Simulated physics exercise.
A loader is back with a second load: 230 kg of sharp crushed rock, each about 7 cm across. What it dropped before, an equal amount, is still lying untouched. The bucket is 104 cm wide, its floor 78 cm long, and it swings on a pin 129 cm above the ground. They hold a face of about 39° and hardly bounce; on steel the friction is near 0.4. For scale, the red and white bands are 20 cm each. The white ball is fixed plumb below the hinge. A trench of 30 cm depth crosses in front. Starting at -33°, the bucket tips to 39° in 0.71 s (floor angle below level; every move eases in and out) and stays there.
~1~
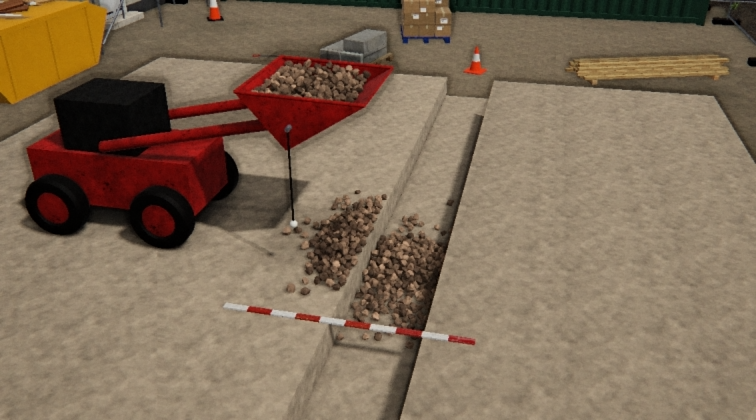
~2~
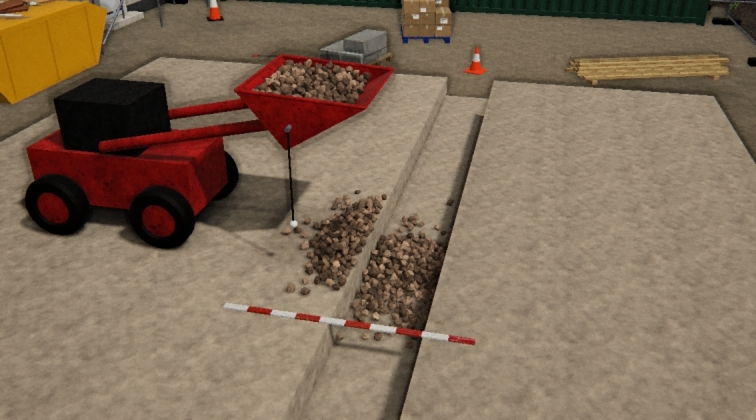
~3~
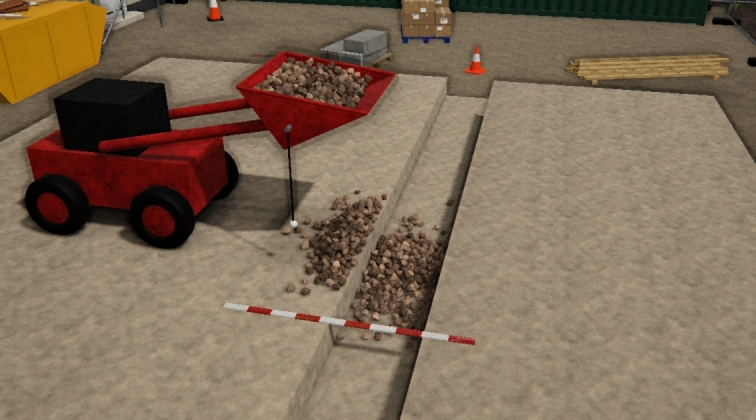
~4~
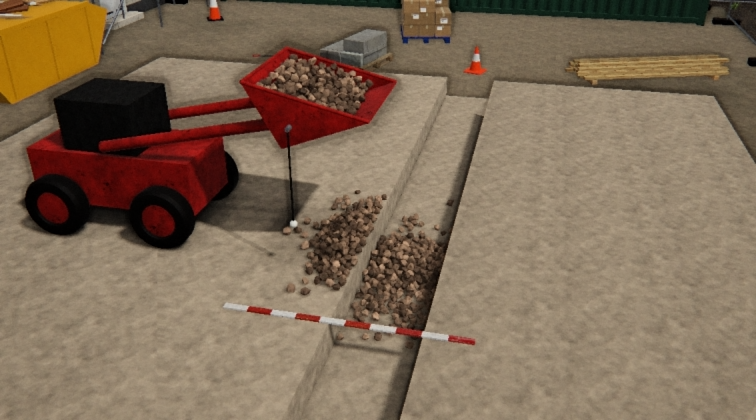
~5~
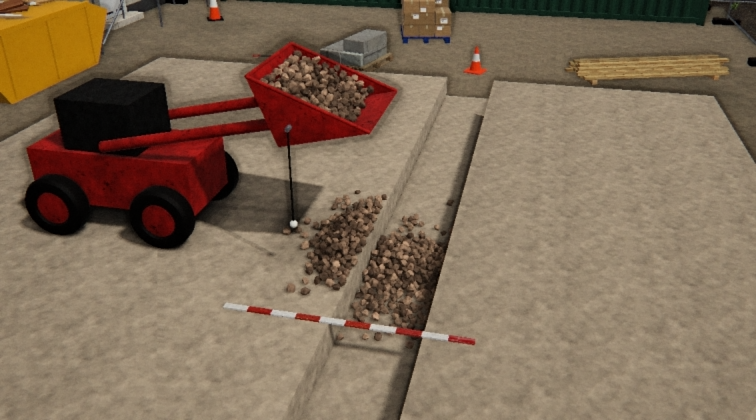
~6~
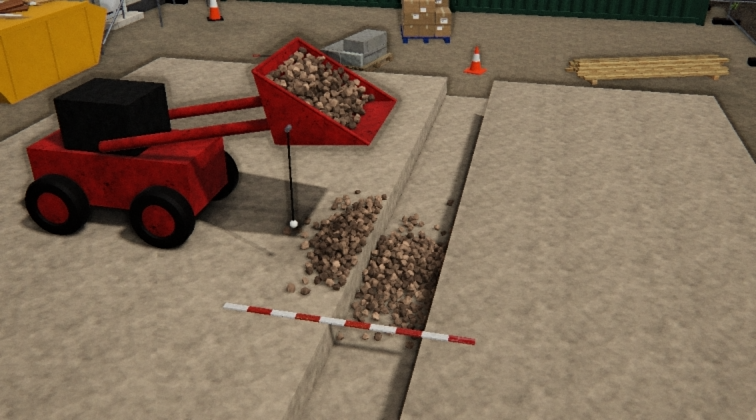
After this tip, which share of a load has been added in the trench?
About 99 per cent.
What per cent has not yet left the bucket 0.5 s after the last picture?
About 85 per cent.
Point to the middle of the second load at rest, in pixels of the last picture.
Around (414, 263).
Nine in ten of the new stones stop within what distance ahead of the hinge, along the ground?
Roughly 120 cm ahead of it.
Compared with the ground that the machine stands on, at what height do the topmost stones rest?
Some 20 cm above that level.
Then, 0.2 s after the last picture the floor is at 28°; in per cent of one load, 100 in the bucket, 41 short of the trench, 59 in the trench; the foremost stones are at (440, 280).
Then, 0.5 s after the last picture the floor is at 39°; in per cent of one load, 87 in the bucket, 46 short of the trench, 67 in the trench; the foremost stones are at (440, 280).
Then, 0.9 s after the last picture the floor is at 39°; in per cent of one load, 25 in the bucket, 45 short of the trench, 129 in the trench; the foremost stones are at (441, 276).
Then, 3.3 s after the last picture the floor is at 39°; in per cent of one load, 0 in the bucket, 41 short of the trench, 158 in the trench, 1 past the trench; the foremost stones are at (456, 262). Net gain in the trench, 99.
